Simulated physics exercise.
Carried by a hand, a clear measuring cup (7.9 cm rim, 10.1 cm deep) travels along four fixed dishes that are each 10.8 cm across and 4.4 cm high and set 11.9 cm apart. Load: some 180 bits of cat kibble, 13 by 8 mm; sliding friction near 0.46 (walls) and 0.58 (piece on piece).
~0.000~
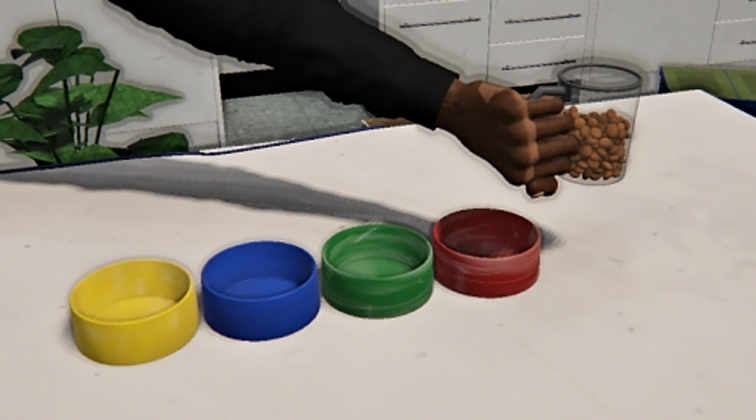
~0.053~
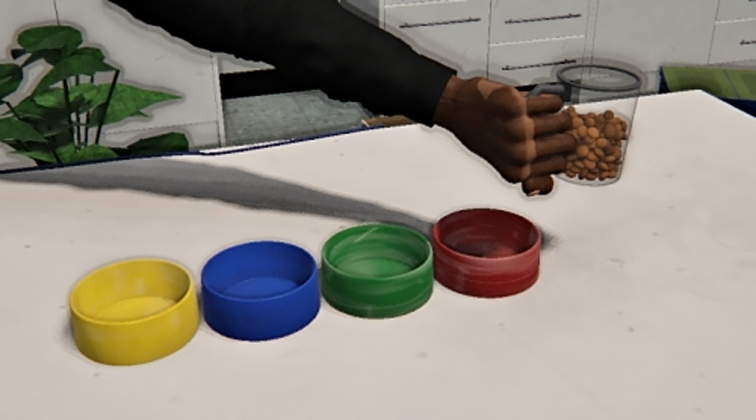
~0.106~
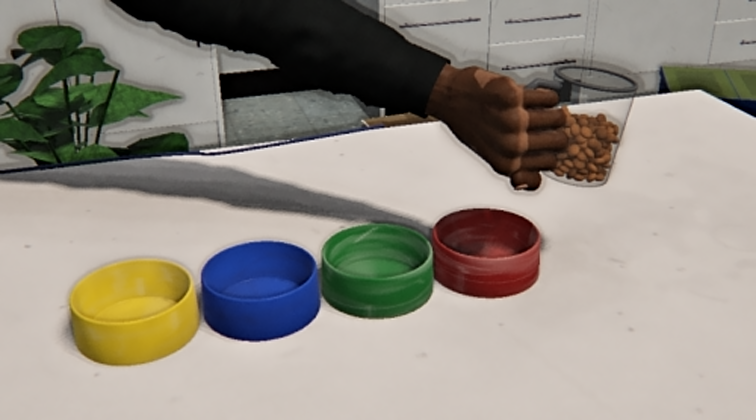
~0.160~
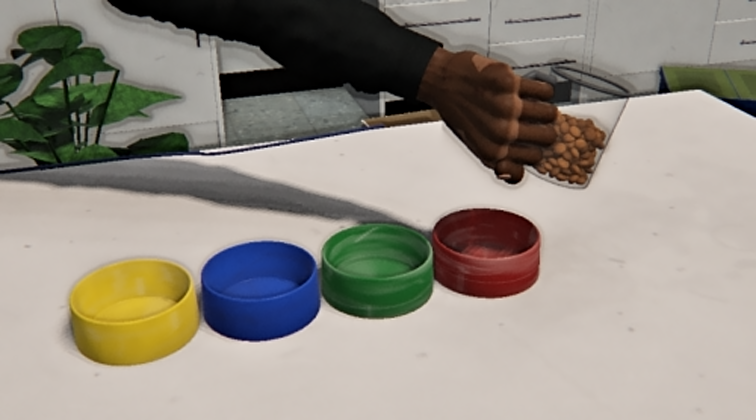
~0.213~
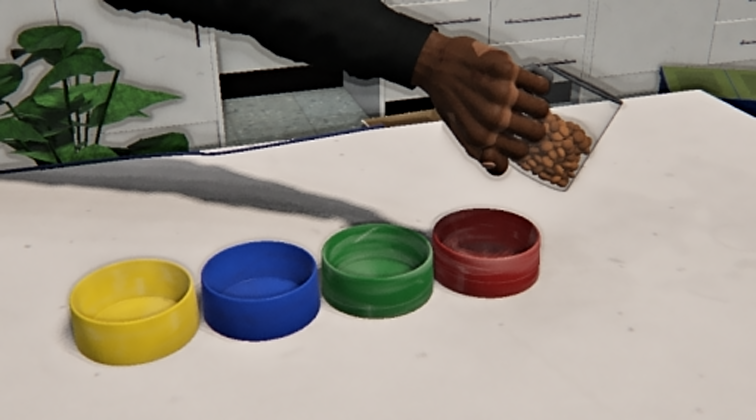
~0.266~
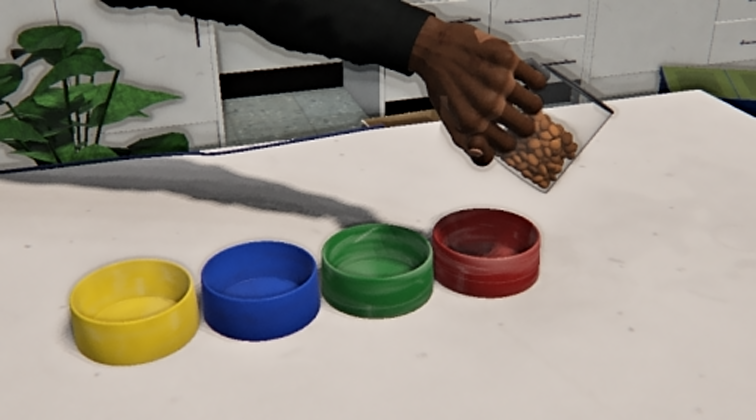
A hand lifts and tilts a clear cup of brown pieces while moving it left.
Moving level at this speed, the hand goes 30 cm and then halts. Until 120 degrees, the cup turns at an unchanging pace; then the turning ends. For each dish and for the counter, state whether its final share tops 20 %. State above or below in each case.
Red: I expect it will get more than a fifth of the pieces, blue: I expect it will get a fifth or less of the pieces, green: I expect it will get more than a fifth of the pieces, yellow: I expect it will get a fifth or less of the pieces, counter: I expect it will get a fifth or less of the pieces.
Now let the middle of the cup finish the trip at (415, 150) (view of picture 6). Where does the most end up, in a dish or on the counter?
Red.
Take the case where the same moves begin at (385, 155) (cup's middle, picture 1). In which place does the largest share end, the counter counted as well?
Blue.
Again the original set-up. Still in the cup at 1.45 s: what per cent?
Roughly 0 in a hundred.
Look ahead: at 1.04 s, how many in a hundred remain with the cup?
I'd estimate some 20 per cent of the load.
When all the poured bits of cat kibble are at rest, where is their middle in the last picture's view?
Near (450, 266).
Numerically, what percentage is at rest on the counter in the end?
I'd reckon around 10 per cent.
Then, at 0.73 s, tilt 117 degrees; cup holds 95 %, red 5 %.
After 1.04 s, tilt 120 degrees; cup holds 20 %, red 50 %, green 15 %.
Then, at 1.45 s, tilt 120 degrees; cup holds 0 %, red 50 %, green 40 %.
In the end, at 1.8 s, red 50 %, blue 0 %, green 40 %, yellow 0 %, counter 10 %.
